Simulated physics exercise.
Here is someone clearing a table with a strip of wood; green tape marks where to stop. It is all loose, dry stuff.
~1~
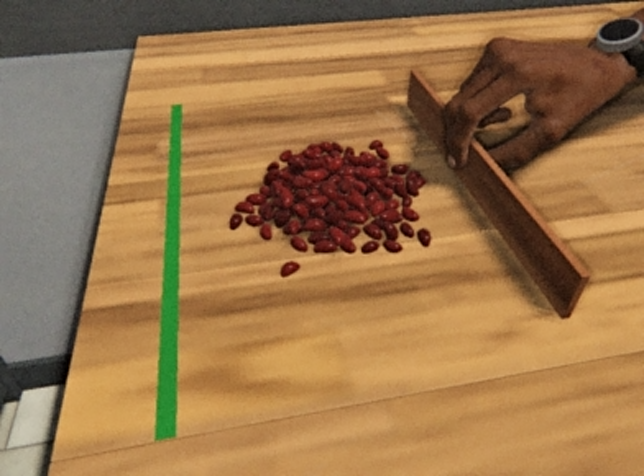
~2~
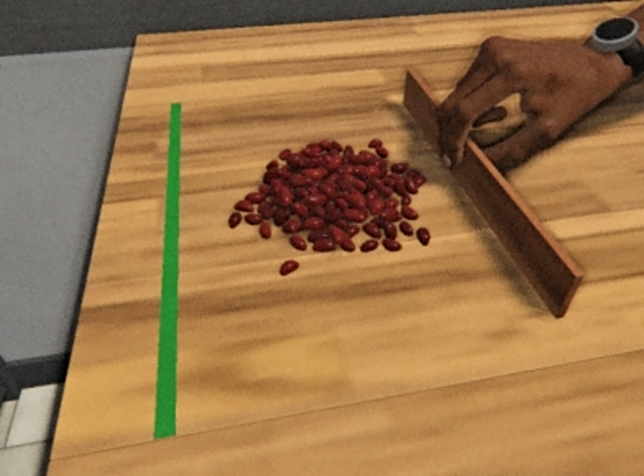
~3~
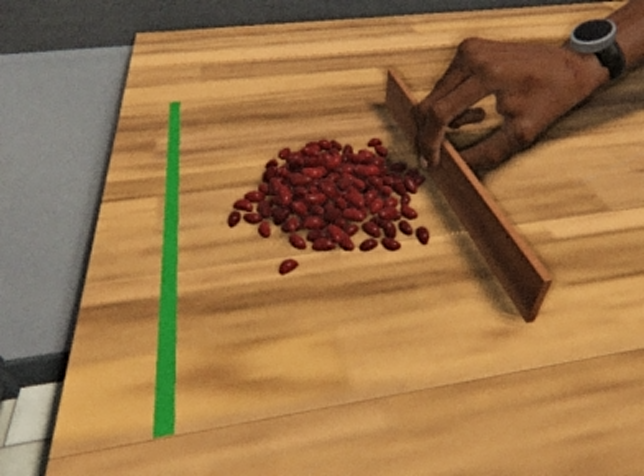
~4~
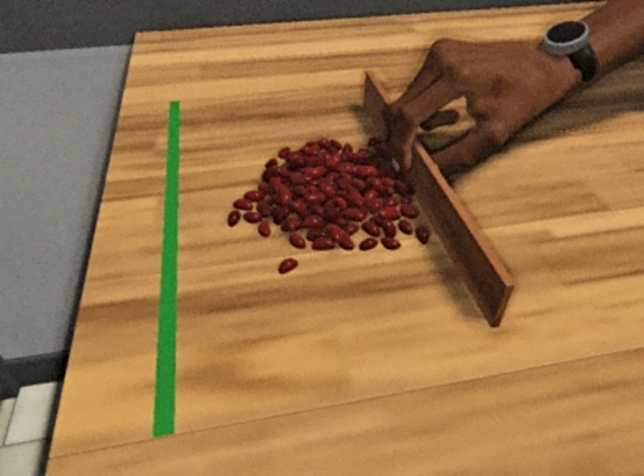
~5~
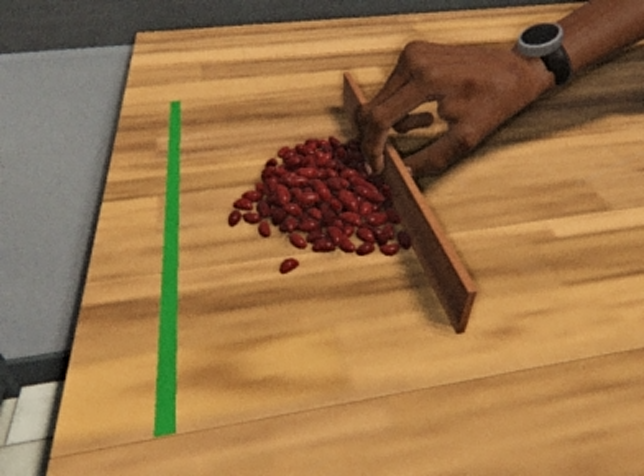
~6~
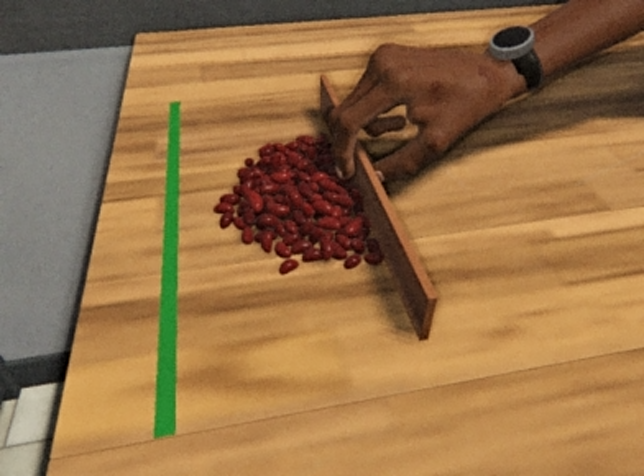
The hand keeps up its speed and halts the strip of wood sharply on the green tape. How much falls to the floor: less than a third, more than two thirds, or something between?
The floor gets between a third and two thirds.
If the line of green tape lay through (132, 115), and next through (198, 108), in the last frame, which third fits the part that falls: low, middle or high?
One: Above two thirds. Two: Below one third.
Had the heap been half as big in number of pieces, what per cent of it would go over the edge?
About 30 per cent.
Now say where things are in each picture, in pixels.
The first frame shows strip of wood at (559, 273), at rest; green tape at (176, 113), about a palm's width from the edge; edge at (98, 230); the heap at (338, 192), kidney beans.
The second frame shows strip of wood at (553, 273).
The third frame shows strip of wood at (523, 277); the heap at (337, 190).
The fourth frame shows strip of wood at (488, 281).
The fifth frame shows strip of wood at (454, 287); the heap at (324, 188), about a third pushed along.
The sixth frame shows strip of wood at (417, 293); green tape at (175, 111); edge at (96, 228); the heap at (302, 189), nearly all pushed along.
Soon after the last picture, strip of wood still moving, near (255, 166); heap all on the table, its front near (128, 209).
A little later, strip of wood stopped at the green tape; heap about a third over the edge.
Later still, strip of wood stopped at the green tape; heap about half over the edge.
At rest, strip of wood stopped at the green tape; heap about half over the edge.
